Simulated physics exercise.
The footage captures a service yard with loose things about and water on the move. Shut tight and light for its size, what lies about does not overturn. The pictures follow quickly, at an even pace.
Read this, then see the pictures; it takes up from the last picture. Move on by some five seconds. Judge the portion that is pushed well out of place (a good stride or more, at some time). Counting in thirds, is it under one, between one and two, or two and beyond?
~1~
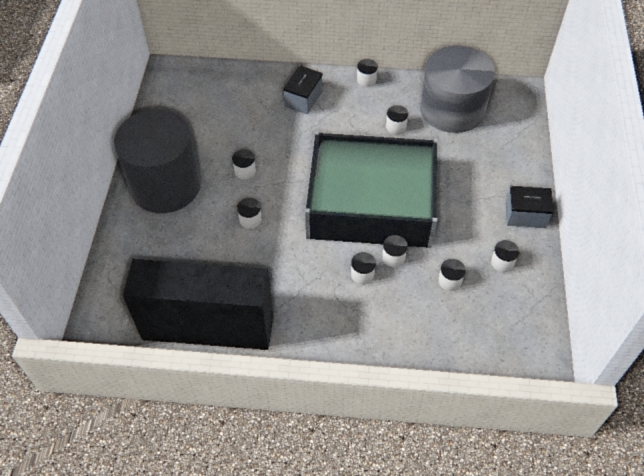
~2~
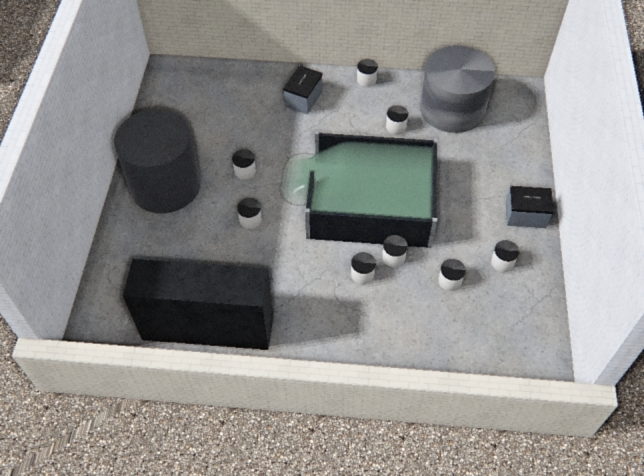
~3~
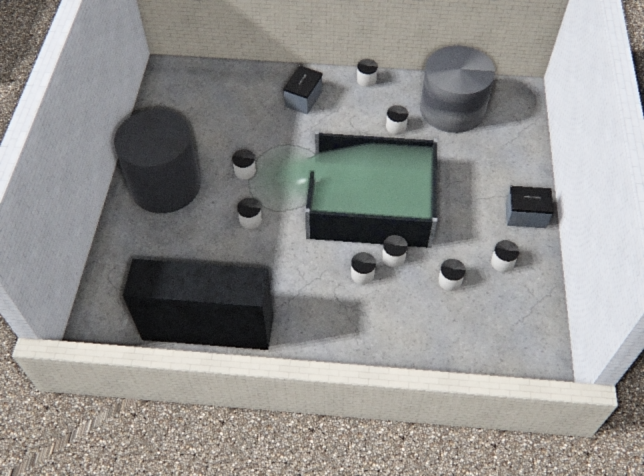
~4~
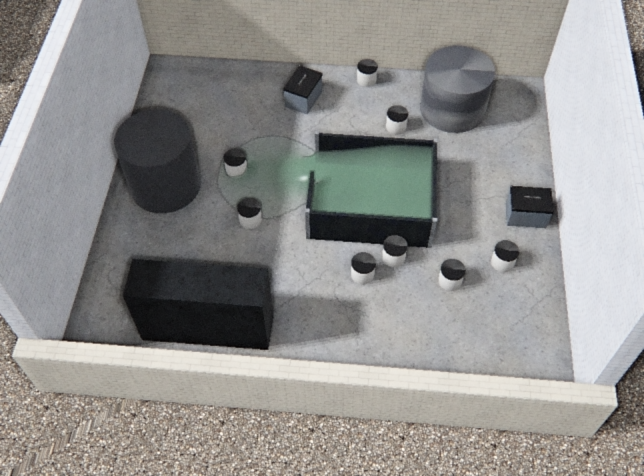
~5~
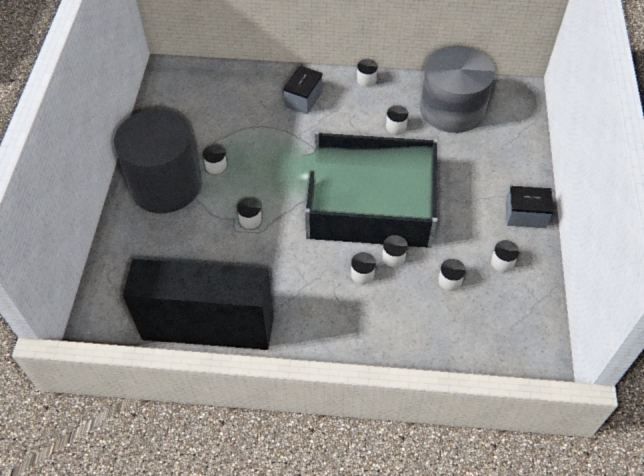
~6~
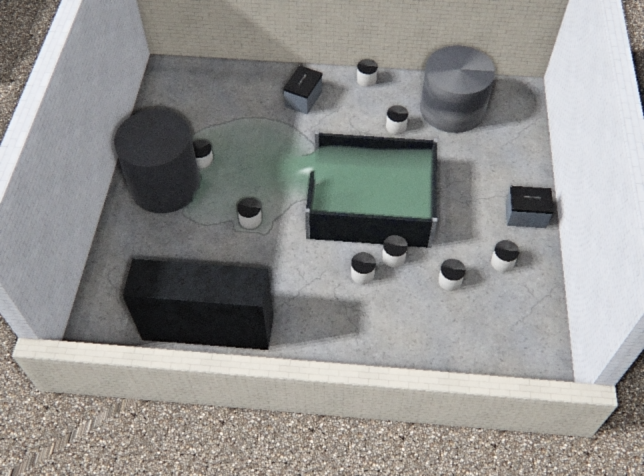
In thirds: Under one.
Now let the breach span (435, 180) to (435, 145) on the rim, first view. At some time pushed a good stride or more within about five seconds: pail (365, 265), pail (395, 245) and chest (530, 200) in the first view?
Working through them in order, the first not displaced that far, the second not displaced that far and the last gets shoved clear.
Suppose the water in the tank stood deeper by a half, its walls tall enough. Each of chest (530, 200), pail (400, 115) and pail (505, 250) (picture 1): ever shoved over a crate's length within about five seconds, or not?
In the order you named them: Stayed within the threshold, went past the threshold, stayed within the threshold.
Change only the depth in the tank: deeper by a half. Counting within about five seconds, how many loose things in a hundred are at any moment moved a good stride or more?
Around 50 in a hundred.
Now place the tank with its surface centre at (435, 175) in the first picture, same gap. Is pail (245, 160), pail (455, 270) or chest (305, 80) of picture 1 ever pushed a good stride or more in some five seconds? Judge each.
The first: Travelled far enough; the second: Did not travel far; the third: Travelled far enough.
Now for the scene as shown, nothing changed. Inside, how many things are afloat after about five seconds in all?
By my count, 1.
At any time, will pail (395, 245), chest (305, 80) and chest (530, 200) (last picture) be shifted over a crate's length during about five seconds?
One by one: Remained nearby; cleared the mark; remained nearby.
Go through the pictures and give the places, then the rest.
A pail at (243, 158), on the bottom; a pail at (453, 269) rests on the ground; 0 of 10 have shifted, in the first frame.
A pail at (243, 158), on the bottom; a pail at (453, 269), on the bottom; 0 of 10 have shifted, in the second frame.
A pail at (243, 158), on the bottom; a pail at (453, 269), on the bottom; 0 of 10 have shifted, in the third frame.
A pail at (235, 157) rests on the ground, close to its start; a pail at (453, 269) rests on the ground; 1 of 10 have shifted, in the fourth frame.
A pail at (214, 153) rests on the ground, a stride from its start; a pail at (453, 269) rests on the ground; 1 of 10 have shifted, in the fifth frame.
A pail at (200, 148) rests on the ground, a stride from its start; a pail at (453, 269), on the bottom; 1 of 10 have shifted, in the sixth frame.
A moment on, 1 of 10 are well off their spots; 0 afloat.
Next, 1 of 10 are well off their spots; 1 afloat.
Later, 1 of 10 are well off their spots; 1 afloat.
In the end, 2 of 10 are well off their spots, and 2 have been at some point; 1 afloat.
